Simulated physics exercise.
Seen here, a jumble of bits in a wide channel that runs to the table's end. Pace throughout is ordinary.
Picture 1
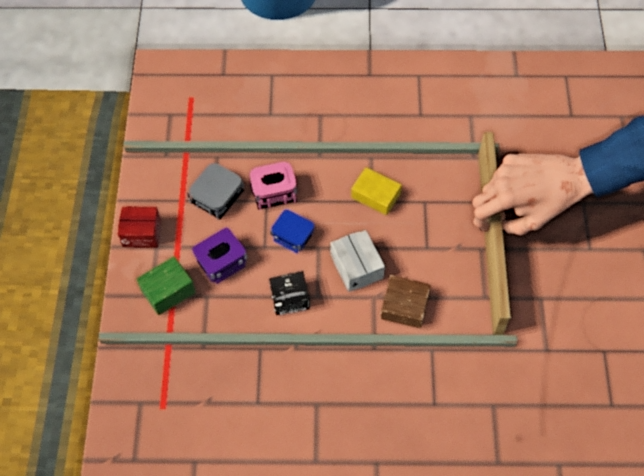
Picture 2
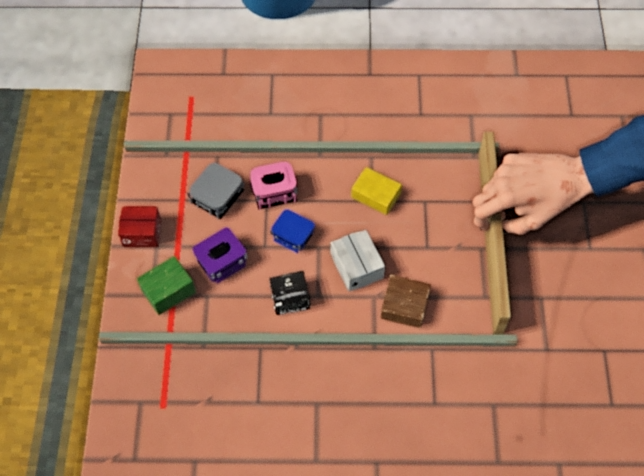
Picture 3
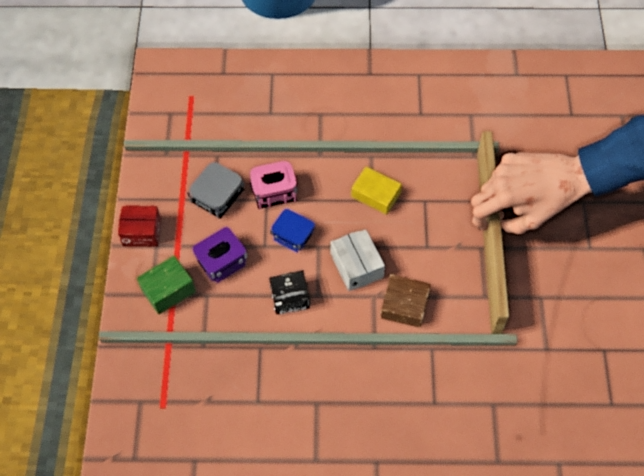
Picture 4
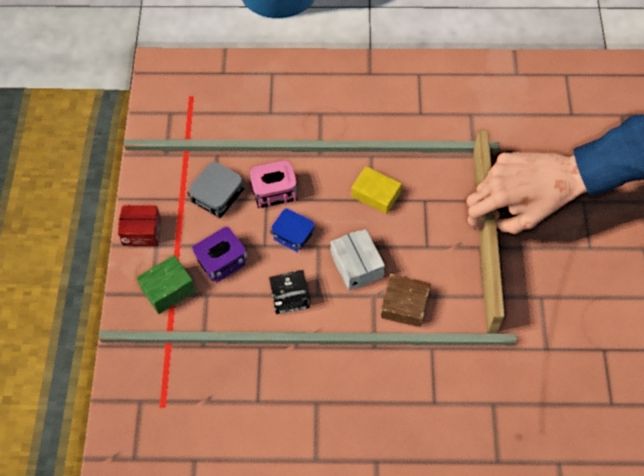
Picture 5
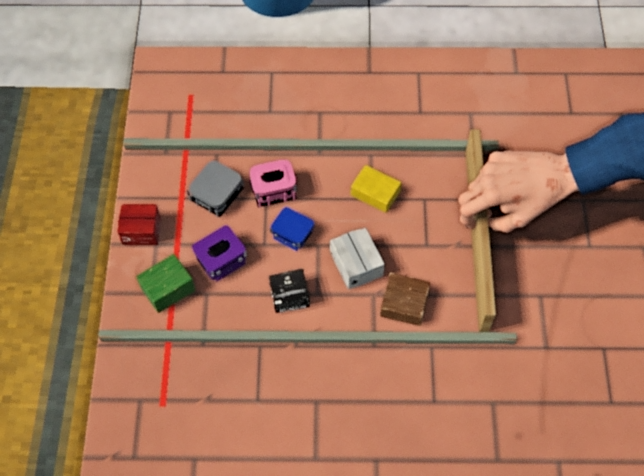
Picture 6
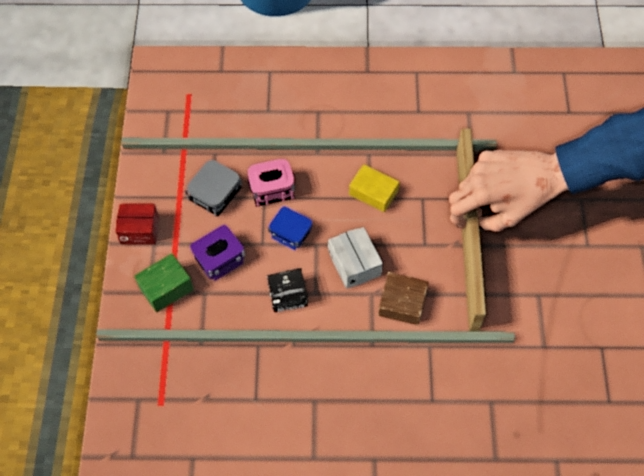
On a brick-patterned tabletop, small coloured blocks and cases sit scattered between two grey-green rails, some near a red line at the left. A hand in a blue sleeve holds a wooden board upright at the right, at first barely moving, then slides it slightly left while the pieces stay put.
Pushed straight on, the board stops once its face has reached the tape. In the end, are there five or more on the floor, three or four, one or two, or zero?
The pieces that topple off will total three or four.
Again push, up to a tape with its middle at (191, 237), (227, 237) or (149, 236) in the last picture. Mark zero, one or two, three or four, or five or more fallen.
Place by place: Three to four, then no fall at all, then five or over.
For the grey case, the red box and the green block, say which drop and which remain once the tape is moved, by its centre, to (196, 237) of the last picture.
First the grey case, which leaves the top, then the red box, which leaves the top, and the green block, which leaves the top.
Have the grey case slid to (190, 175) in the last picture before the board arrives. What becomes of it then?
From that start, the object then does not stay.
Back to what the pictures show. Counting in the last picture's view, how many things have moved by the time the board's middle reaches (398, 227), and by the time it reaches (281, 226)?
At the first spot 2, then 8.
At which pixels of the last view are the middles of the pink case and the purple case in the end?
Final spots - pink case (117, 180), purple case (107, 254).
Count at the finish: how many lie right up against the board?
That would be 3 of them.
Soon after, none off yet; red box at rest near (137, 224); green block at rest near (164, 283); grey case at rest near (214, 188).
After that, none off yet; red box at rest near (137, 224); green block moving near (155, 283); grey case displaced about its own width near (162, 191).
In the end, the number that fall off is three or four; gone, grey case, green block and red box.
